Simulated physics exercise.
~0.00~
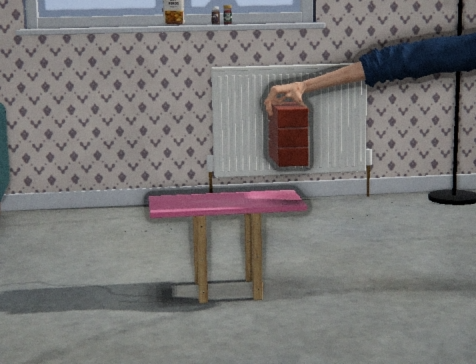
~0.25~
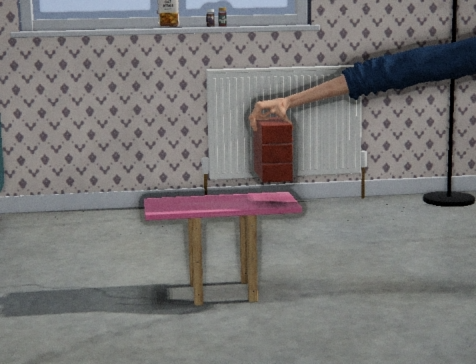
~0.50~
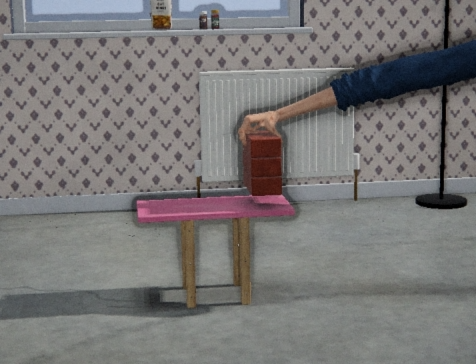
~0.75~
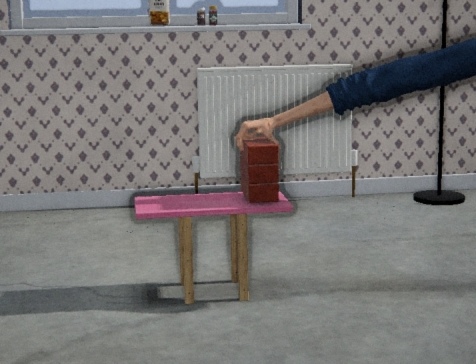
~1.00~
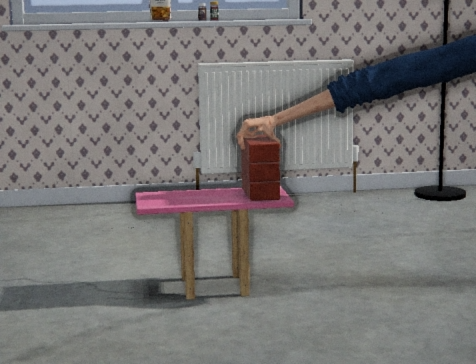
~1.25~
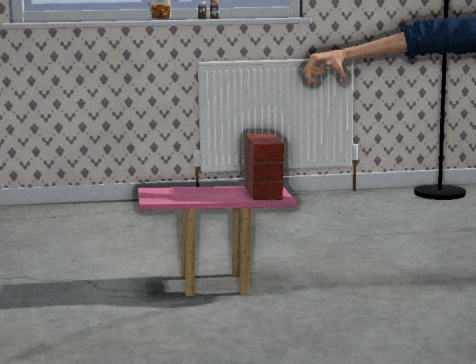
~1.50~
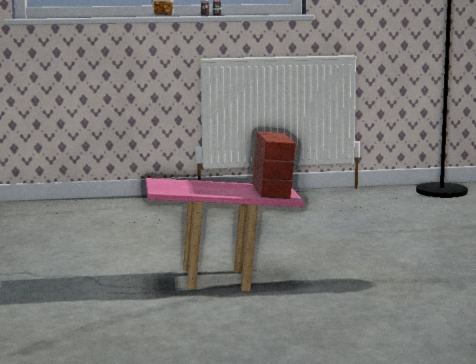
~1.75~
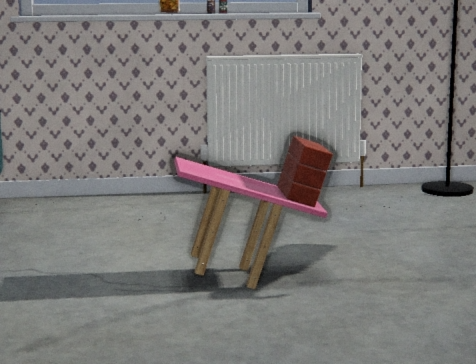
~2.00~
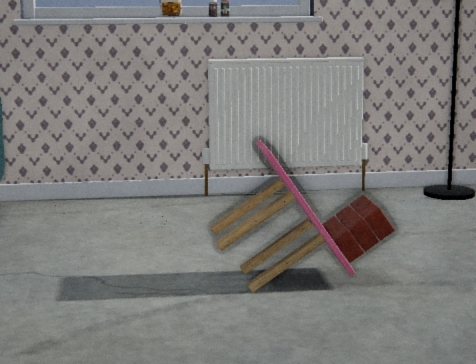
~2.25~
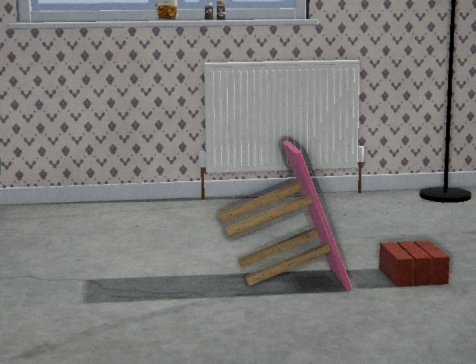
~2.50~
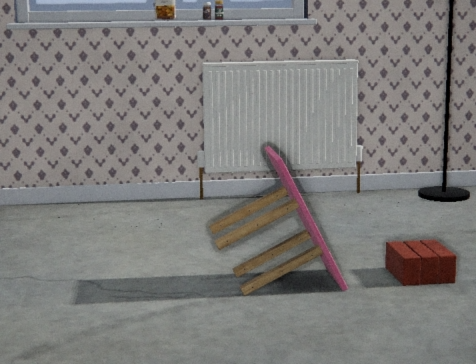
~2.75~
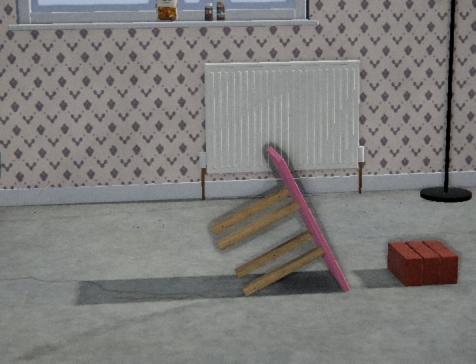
Bricks lowered by a hand onto the right end of a pink small table, which tips rightward, spilling them onto the floor.
